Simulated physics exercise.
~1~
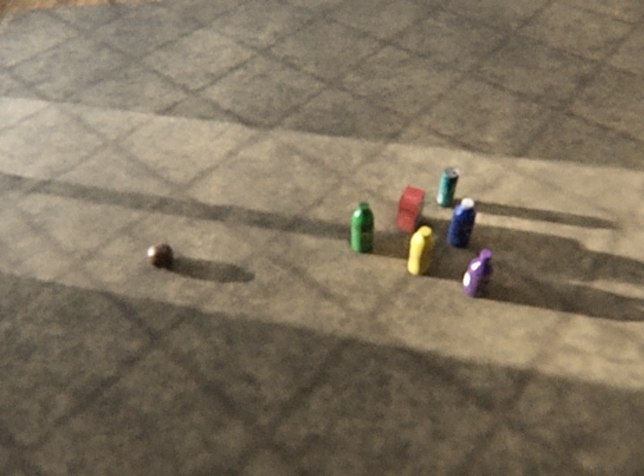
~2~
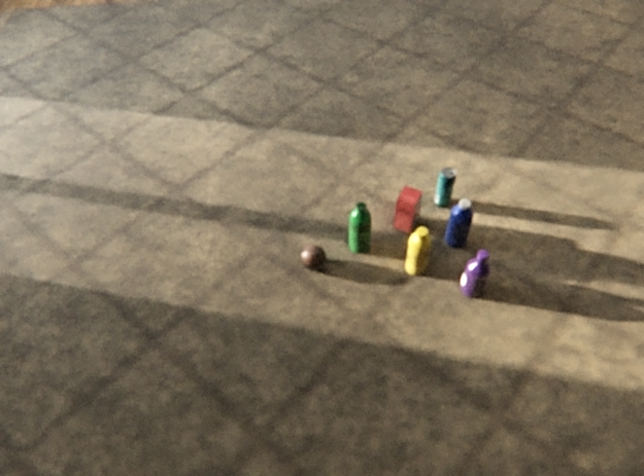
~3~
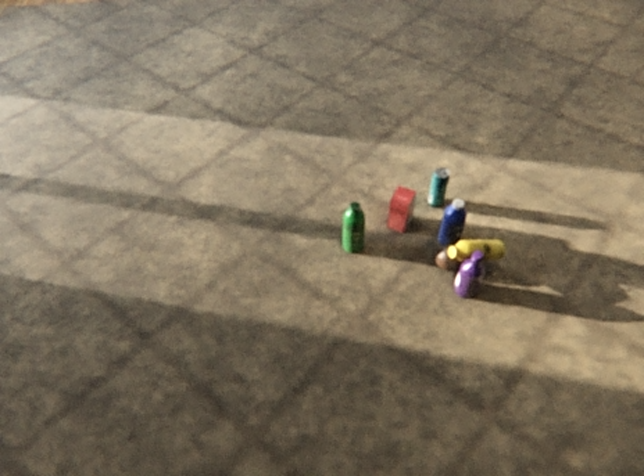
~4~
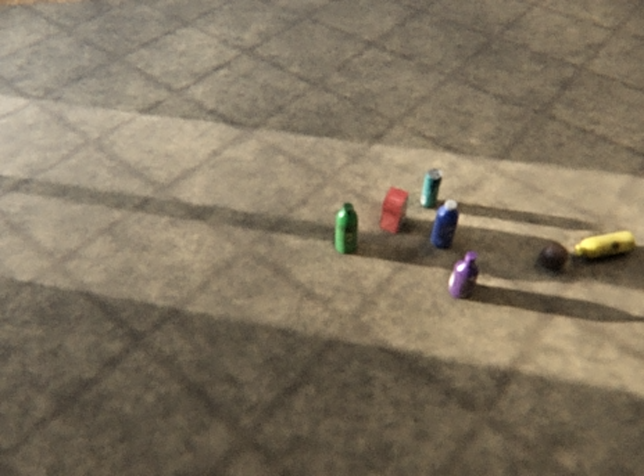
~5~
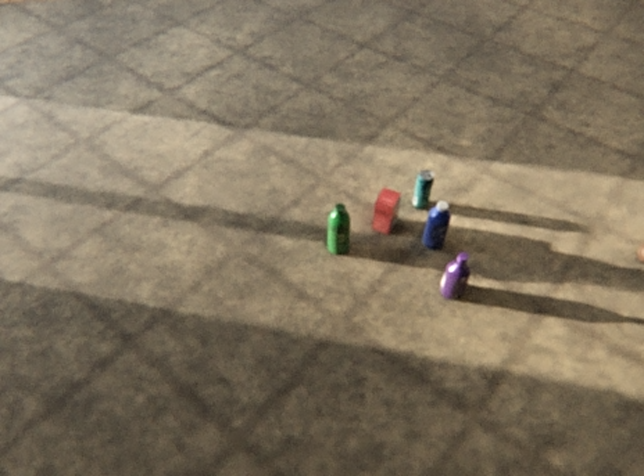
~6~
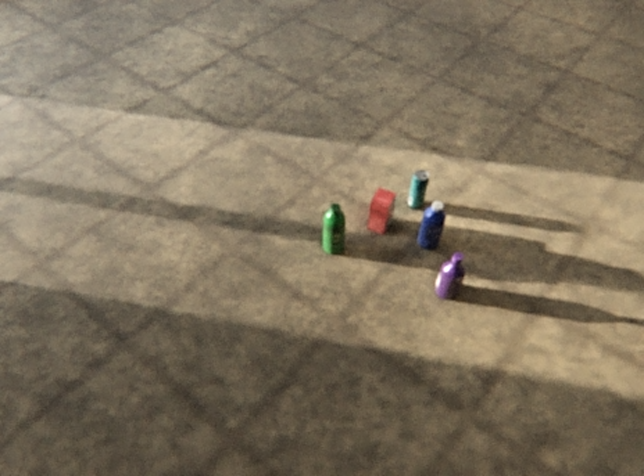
Brown ball rolling right across a tiled floor, knocking over a yellow bottle and leaving view after it, five items left standing.
